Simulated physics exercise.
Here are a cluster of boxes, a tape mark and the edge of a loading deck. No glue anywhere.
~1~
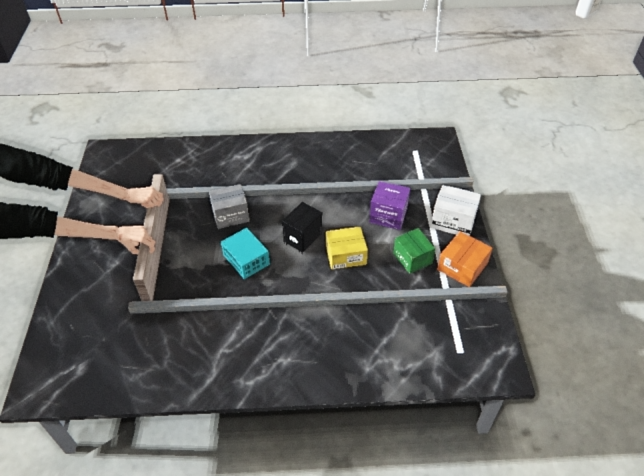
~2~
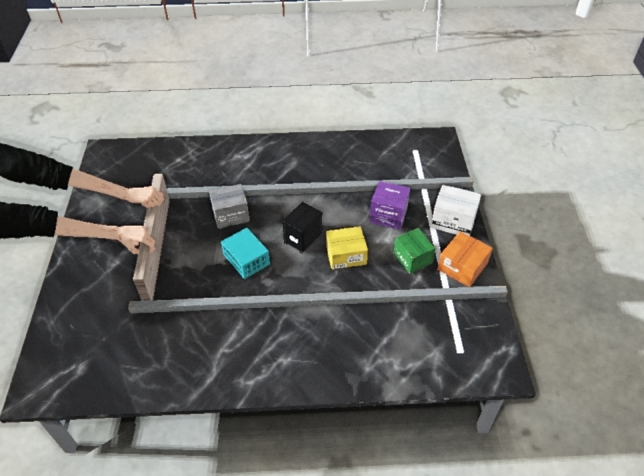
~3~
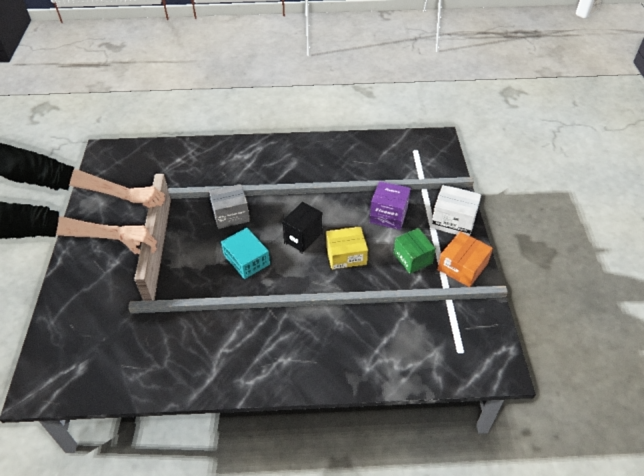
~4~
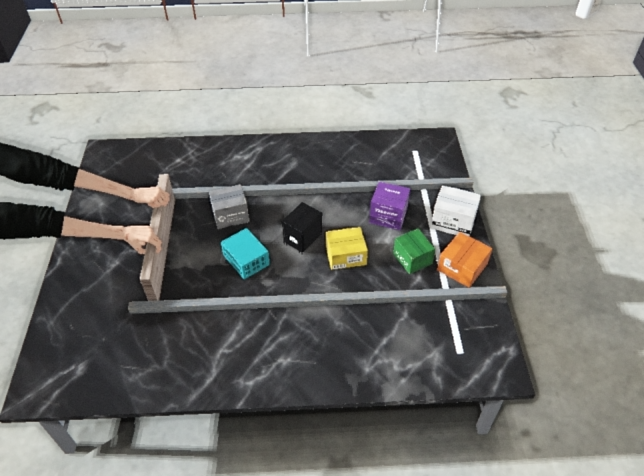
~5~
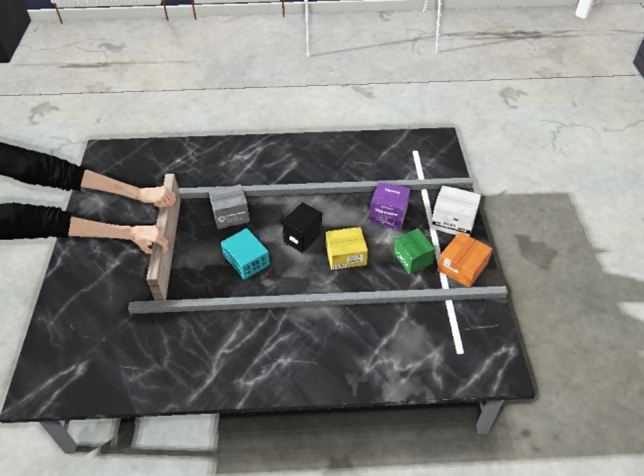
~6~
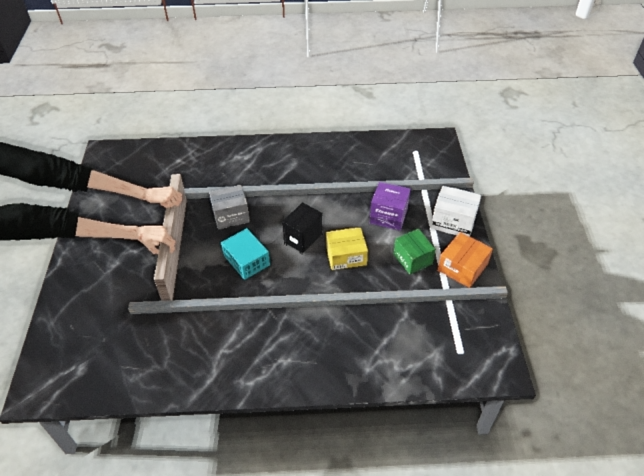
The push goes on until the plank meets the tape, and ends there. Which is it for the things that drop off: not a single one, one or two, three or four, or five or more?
Lost: Three or four.
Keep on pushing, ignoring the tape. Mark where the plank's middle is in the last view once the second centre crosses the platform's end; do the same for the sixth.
Near (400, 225) first, near (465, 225) second.
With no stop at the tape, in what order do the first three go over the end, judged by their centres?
Listing earliest first, you get the orange parcel, the white parcel and the green parcel.
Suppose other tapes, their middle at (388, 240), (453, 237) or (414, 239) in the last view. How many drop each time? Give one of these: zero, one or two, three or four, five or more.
Taking them in turn, 1 or 2; five or over; three to four.
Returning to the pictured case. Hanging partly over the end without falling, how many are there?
It's 2.
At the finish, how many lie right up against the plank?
3 end up touching it.
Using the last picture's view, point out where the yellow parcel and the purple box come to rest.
The first one ends at (487, 244), the second at (479, 200).
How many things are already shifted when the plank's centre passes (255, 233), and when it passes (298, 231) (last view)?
The count reaches 2 first and 4 second.
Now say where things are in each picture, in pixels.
White parcel (456, 211); orange parcel (465, 259); green parcel (414, 251); plank (153, 236); tape (435, 238), in the first picture.
Orange parcel (465, 259); black tote (303, 228), in the second picture.
Green parcel (414, 251); purple box (390, 205), in the third picture.
White parcel (456, 212); plank (159, 236), in the fourth picture.
Orange parcel (465, 259); turquoise crate (246, 253), in the fifth picture.
White parcel (456, 212); orange parcel (465, 260); green parcel (414, 251); plank (172, 236); tape (435, 238), in the sixth picture.
A little later, none off yet; white parcel at rest near (456, 212); orange parcel at rest near (465, 260); green parcel at rest near (414, 251).
Next, none off yet; white parcel at rest near (456, 212); orange parcel moving near (468, 261); green parcel shifted a little near (430, 249).
When it is over, the number that fall off is three or four; down, green parcel, orange parcel and white parcel.
